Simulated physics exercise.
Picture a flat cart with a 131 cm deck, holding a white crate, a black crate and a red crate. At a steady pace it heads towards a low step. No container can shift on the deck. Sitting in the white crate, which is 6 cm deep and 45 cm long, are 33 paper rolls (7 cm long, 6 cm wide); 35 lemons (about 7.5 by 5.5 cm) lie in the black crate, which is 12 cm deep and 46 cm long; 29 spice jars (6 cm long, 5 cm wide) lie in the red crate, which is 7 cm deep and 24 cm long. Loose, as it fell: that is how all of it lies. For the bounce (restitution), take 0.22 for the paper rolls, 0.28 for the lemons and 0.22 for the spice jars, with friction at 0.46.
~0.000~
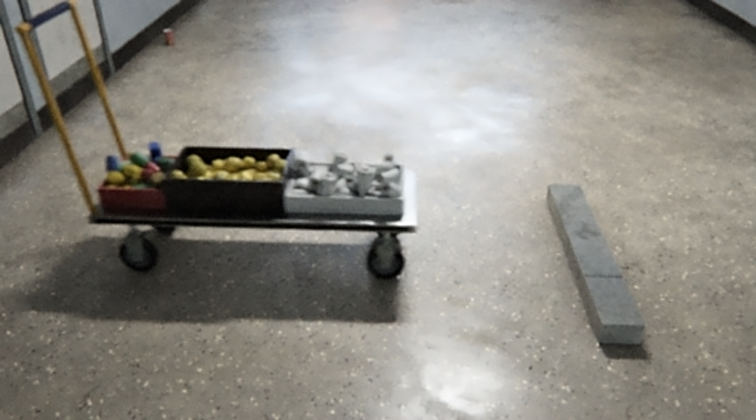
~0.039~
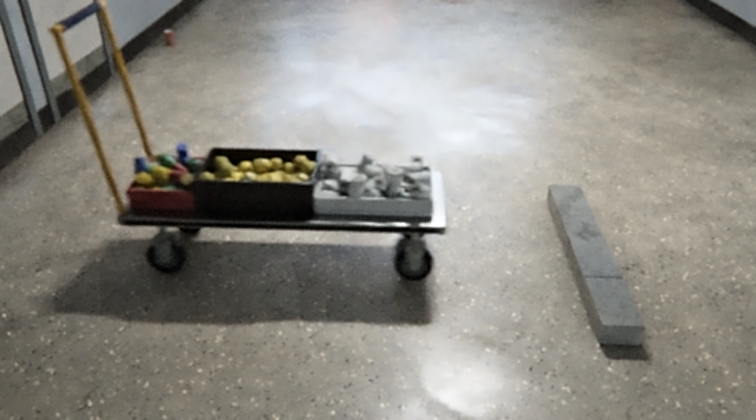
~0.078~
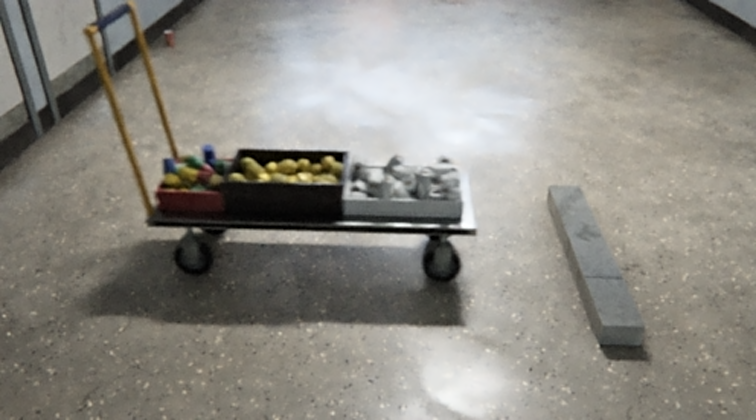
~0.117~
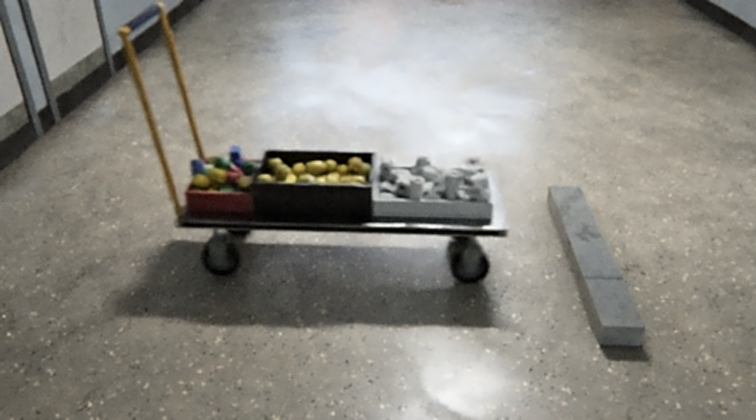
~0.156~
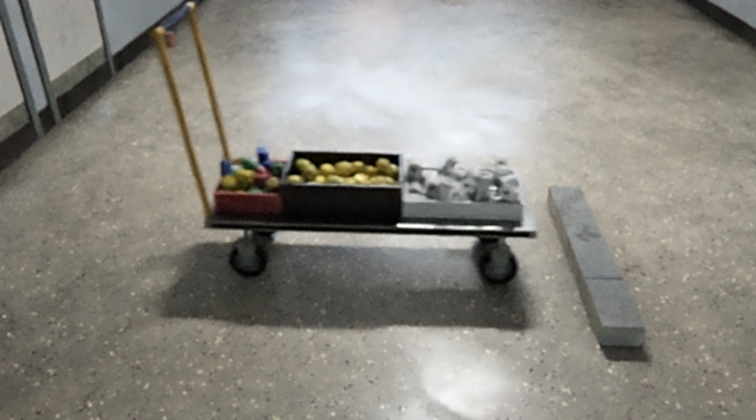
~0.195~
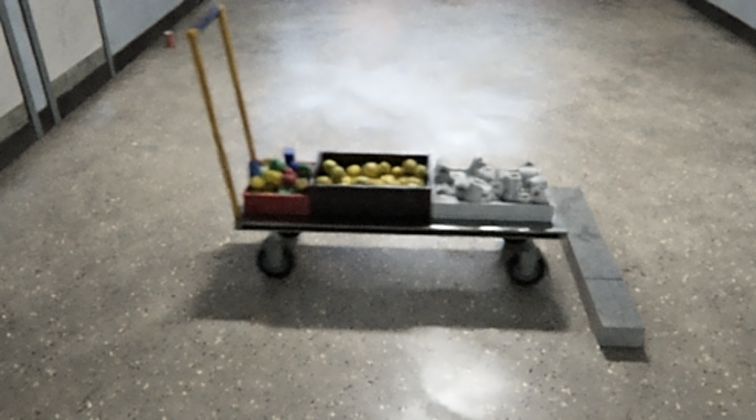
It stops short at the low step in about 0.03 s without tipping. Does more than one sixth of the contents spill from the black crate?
No.
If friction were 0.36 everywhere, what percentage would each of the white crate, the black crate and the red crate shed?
In that setup white crate sheds 20 percent, black crate sheds 10 percent, and red crate sheds 30 percent.
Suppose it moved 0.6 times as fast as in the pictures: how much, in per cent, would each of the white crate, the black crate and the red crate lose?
Then white crate 20, black crate 0, red crate 10 per cent.
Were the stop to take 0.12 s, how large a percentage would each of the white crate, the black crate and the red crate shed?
Result - white crate: 30 percent, black crate: 0 percent, red crate: 10 percent.
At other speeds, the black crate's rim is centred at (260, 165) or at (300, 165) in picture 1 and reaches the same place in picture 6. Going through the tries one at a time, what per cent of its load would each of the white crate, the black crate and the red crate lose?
Try by try, the white crate would lose 30 then 20 per cent, the black crate 0 then 0 per cent, and the red crate 10 then 0 per cent.
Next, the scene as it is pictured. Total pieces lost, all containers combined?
Total: Around 20.
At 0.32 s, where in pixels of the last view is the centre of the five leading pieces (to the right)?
Near (609, 177).
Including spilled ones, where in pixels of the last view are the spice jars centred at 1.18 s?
Close to (314, 184).
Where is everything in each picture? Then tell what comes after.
In the first frame (each is followed by its nearest rim corner in this view), black crate, (280, 182); white crate, (401, 198); 72 cm short of the stop; none out.
In the second frame, black crate, (310, 183); white crate, (431, 200); 60 cm short of the stop.
In the third frame, black crate, (340, 184); white crate, (461, 201); 49 cm short of the stop.
In the fourth frame, black crate, (370, 185); white crate, (491, 202); 37 cm short of the stop.
In the fifth frame, black crate, (400, 187); white crate, (521, 203); 25 cm short of the stop.
In the sixth frame, black crate, (430, 188); white crate, (551, 205); 14 cm short of the stop; none out.
After 0.22 s, impact.
After 0.32 s, white crate 28 in, 5 out, black crate 35 in, 0 out and red crate 28 in, 1 out.
After 0.44 s, white crate 26 in, 7 out, black crate 35 in, 0 out and red crate 23 in, 6 out.
After 0.68 s, white crate 22 in, 11 out, black crate 33 in, 2 out and red crate 20 in, 9 out.
When it is over (at 1.18 s), white crate 22 in, 11 out, black crate 33 in, 2 out and red crate 20 in, 9 out. Asked share, 2 of 35, 6 per cent.
